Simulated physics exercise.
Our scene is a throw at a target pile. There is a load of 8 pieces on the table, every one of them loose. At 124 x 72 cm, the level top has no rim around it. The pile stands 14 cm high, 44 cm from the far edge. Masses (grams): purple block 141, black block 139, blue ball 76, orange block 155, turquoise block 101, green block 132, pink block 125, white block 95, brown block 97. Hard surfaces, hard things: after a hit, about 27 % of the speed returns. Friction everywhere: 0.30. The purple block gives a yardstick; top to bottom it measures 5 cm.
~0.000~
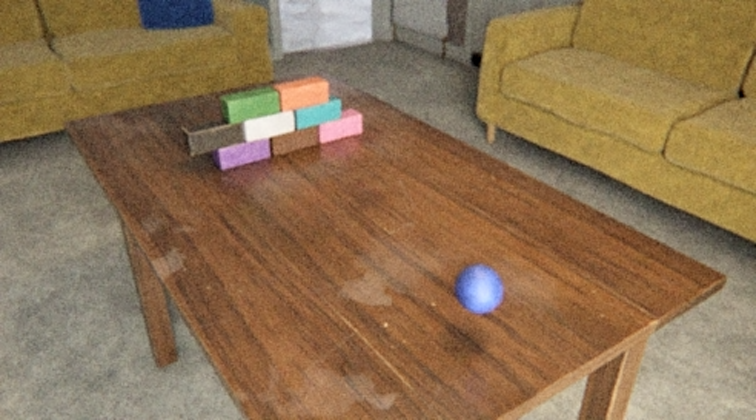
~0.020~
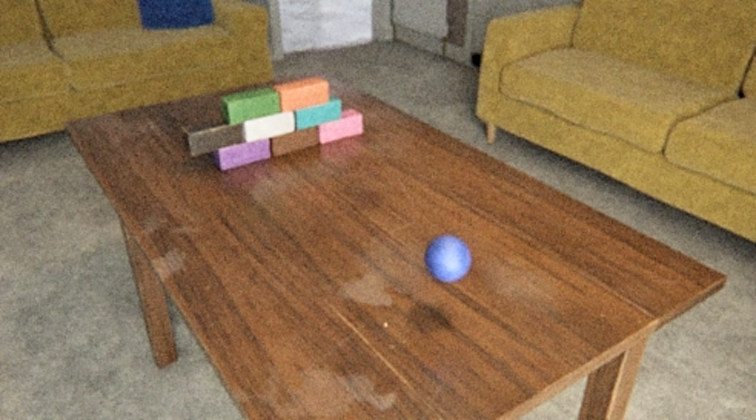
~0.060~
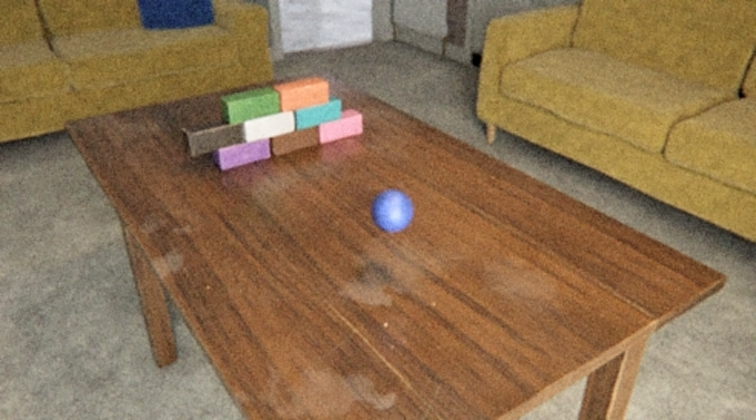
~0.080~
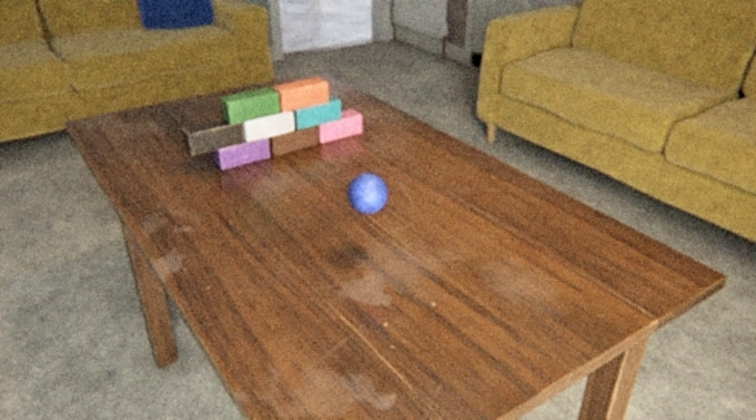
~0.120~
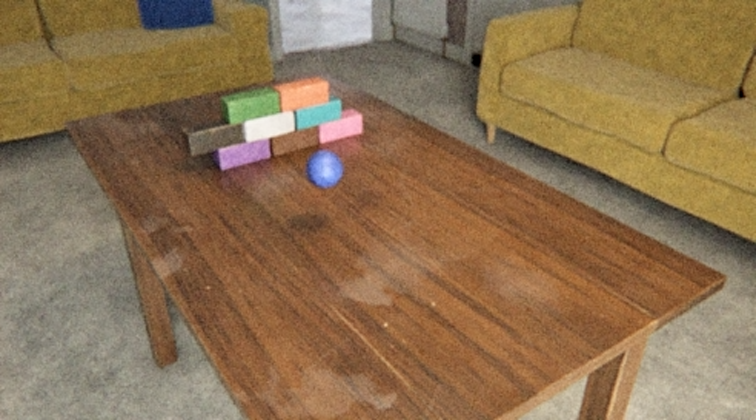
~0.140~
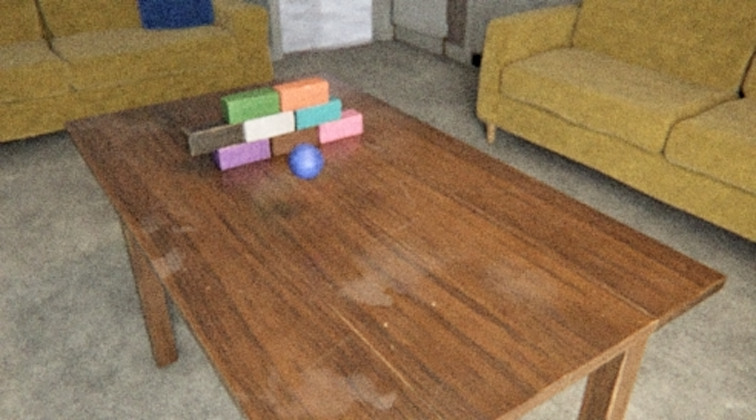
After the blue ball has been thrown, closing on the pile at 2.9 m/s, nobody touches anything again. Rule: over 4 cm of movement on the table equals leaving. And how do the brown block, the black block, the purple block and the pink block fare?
In the end, the brown block stays where it was; the black block gets moved; the purple block gets moved; the pink block stays where it was.
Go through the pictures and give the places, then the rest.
In the first frame, 62 cm to the stack; blue ball (478, 289); brown block (292, 138); black block (213, 135); purple block (242, 150); pink block (337, 126).
In the second frame, 56 cm to the stack; blue ball (447, 258); green block (251, 105).
In the third frame, 45 cm to the stack; blue ball (392, 211); orange block (301, 95).
In the fourth frame, 39 cm to the stack; blue ball (367, 194); green block (251, 105).
In the fifth frame, 27 cm to the stack; blue ball (324, 169); orange block (301, 95).
In the sixth frame, 21 cm to the stack; blue ball (306, 162); brown block (292, 138); black block (213, 136); purple block (242, 150); pink block (337, 126).
Around 0.24 s, blue ball near (247, 155); purple block shifted 2 cm near (237, 146); green block at 4° to upright.
Around 0.34 s, blue ball near (245, 157); black block at 20° to upright near (210, 144); purple block shifted 9 cm near (228, 136).
Around 0.44 s, blue ball near (244, 157); purple block shifted 11 cm near (226, 131); black block shifted 7 cm near (208, 147).
Finally (1.0 s), not toppled but over 4 cm from the start, purple block and black block; the other 6 still in place (within 4 cm). Final places as that camera would see them, brown block near (292, 138), black block near (208, 147).
